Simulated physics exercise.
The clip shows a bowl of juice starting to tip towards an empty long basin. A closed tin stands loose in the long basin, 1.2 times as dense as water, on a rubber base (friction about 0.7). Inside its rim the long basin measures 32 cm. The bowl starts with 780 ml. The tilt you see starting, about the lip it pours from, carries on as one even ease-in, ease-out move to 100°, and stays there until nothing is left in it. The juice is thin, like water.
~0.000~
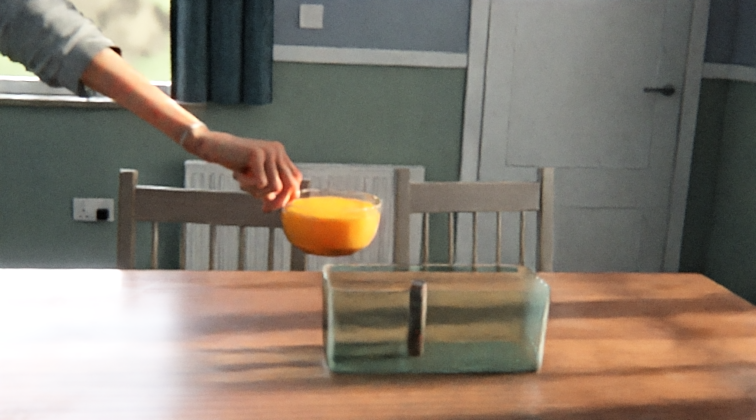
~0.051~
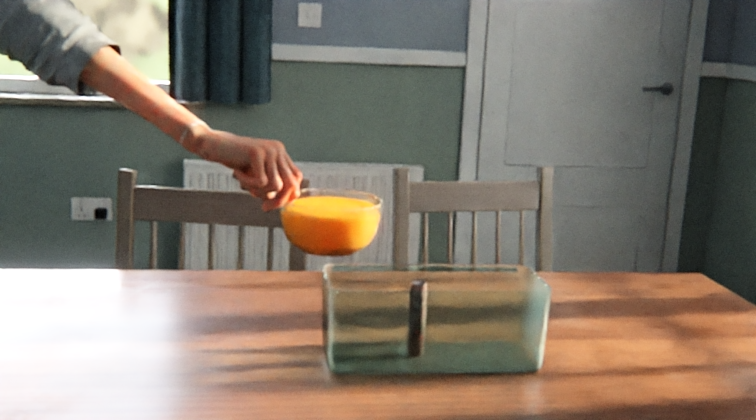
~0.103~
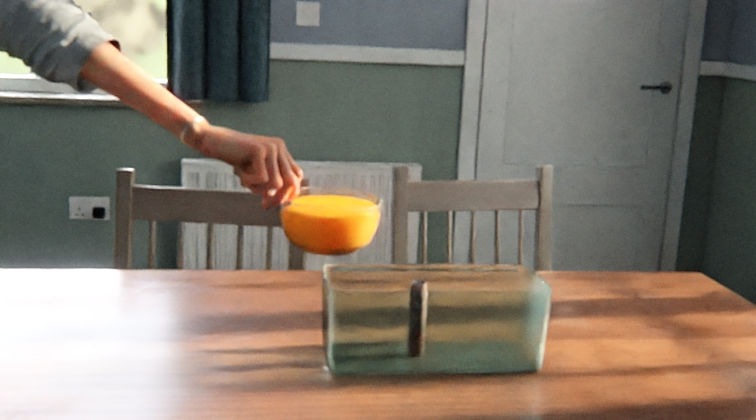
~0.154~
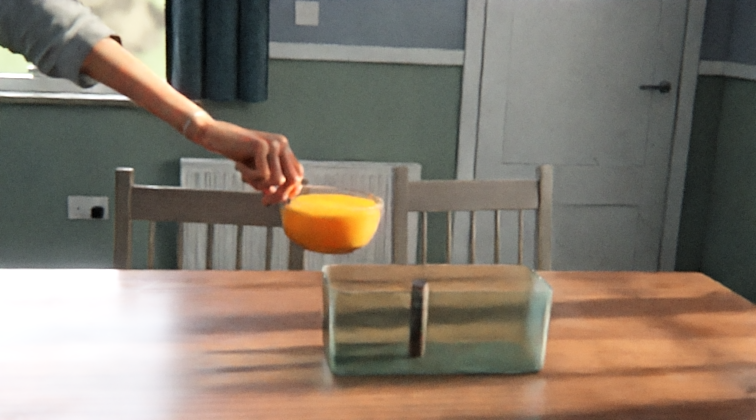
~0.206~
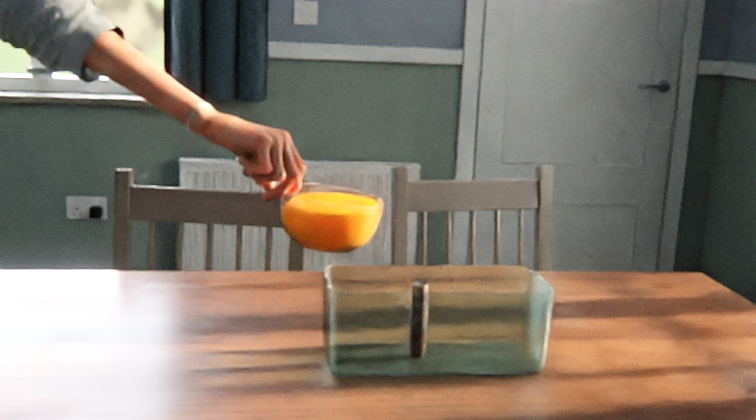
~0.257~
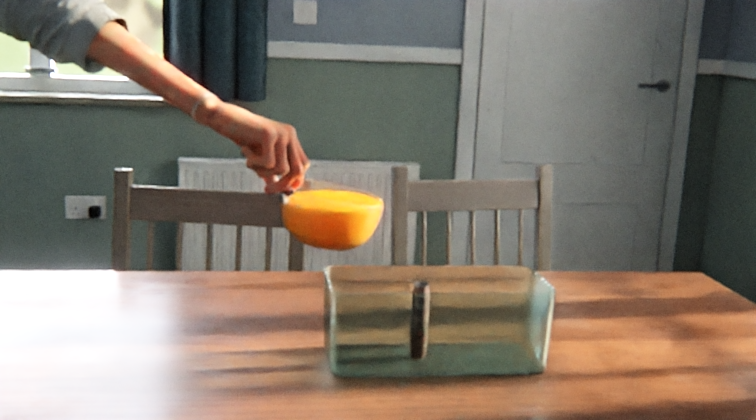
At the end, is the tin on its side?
The tin stays up.
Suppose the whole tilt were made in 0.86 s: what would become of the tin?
The tin stays up.
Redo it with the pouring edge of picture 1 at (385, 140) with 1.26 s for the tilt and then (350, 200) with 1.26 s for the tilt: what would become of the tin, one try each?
First it stays up; then it falls.
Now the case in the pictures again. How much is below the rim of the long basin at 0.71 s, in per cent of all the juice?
Some 12 per cent.
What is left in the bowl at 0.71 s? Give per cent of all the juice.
Near 56 in a hundred.
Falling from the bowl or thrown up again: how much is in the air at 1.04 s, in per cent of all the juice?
Some 14 per cent.
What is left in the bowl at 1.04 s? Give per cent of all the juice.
Some 7 per cent.
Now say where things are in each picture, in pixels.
The first frame shows tilt 0°; pouring edge (380, 202); surface from (282, 206) to (378, 207); the long basin's rim runs from (326, 278) to (539, 279); the tin's top is at (419, 286).
The second frame shows tilt 0°; pouring edge (380, 202); surface from (281, 206) to (378, 207).
The third frame shows tilt 2°; pouring edge (380, 202); surface from (281, 205) to (377, 206).
The fourth frame shows tilt 4°; pouring edge (381, 202); surface from (281, 204) to (378, 205).
The fifth frame shows tilt 6°; pouring edge (382, 203); surface from (282, 201) to (379, 203).
The sixth frame shows tilt 10°; pouring edge (382, 203); surface from (282, 199) to (381, 201).
Then, 0.71 s in, the tilt is 60° and 56 per cent is still to pour; the tin stands where it began.
Then, 1.04 s in, the tilt is 93° and 7 per cent is still to pour; the tin stands where it began.
Then, 1.38 s in, the tilt is 100° and 0 per cent is still to pour; the tin stands where it began.
Then, 1.76 s in, the tilt is 100° and 0 per cent is still to pour; the tin stands where it began.
Finally, the tin stands where it began.
